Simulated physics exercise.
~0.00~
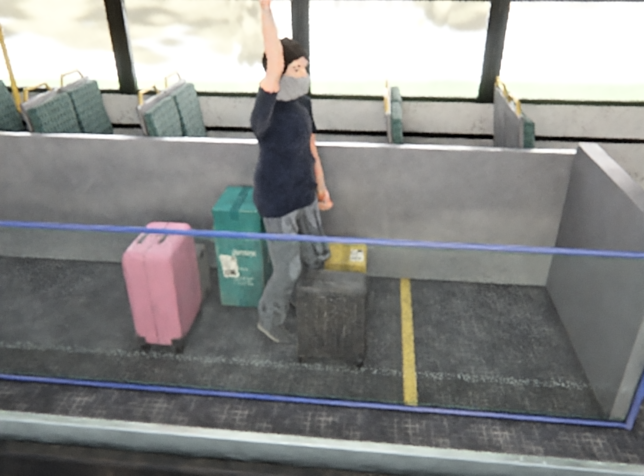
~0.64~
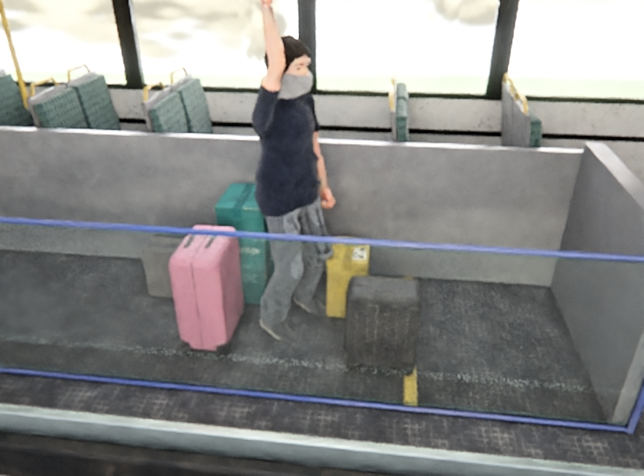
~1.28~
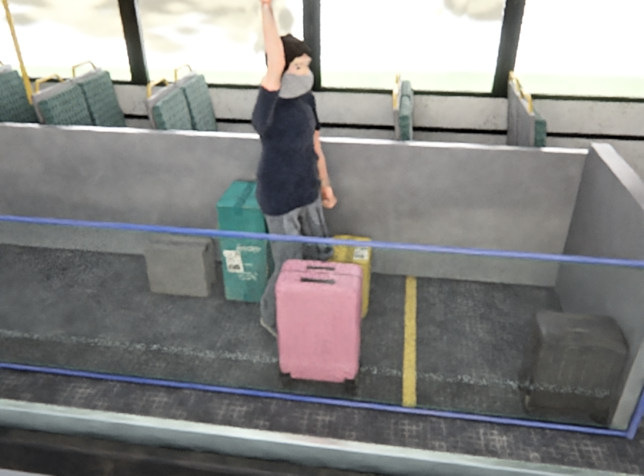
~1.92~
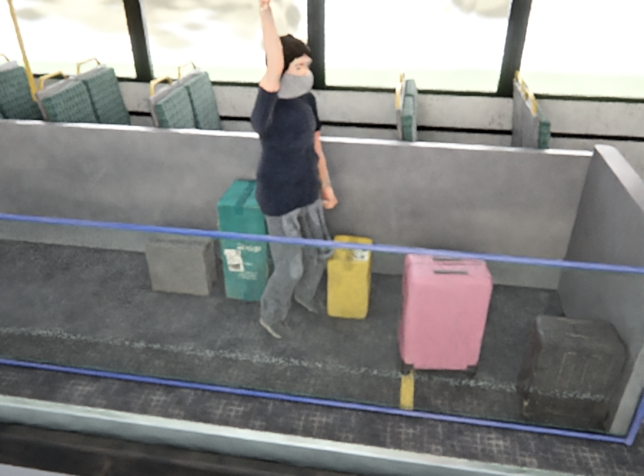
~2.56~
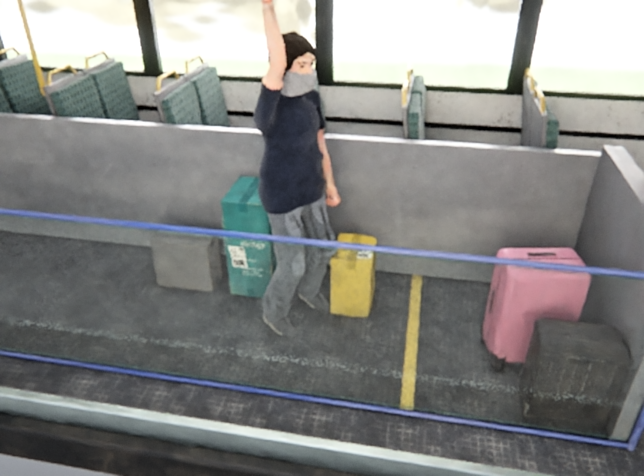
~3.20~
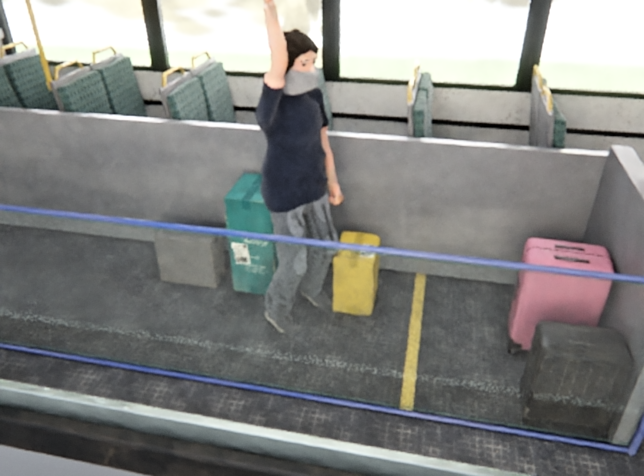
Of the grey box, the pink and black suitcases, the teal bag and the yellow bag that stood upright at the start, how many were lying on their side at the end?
None of them were lying on their side at the end. The pink and black suitcases rolled to the right but stayed upright, and the others stayed standing where they were.
A black suitcase and a big pink one rolled right across a bus floor, past a masked person with one arm raised, crossed the yellow line and ended upright by the right wall, while the grey, teal and yellow luggage stayed put.
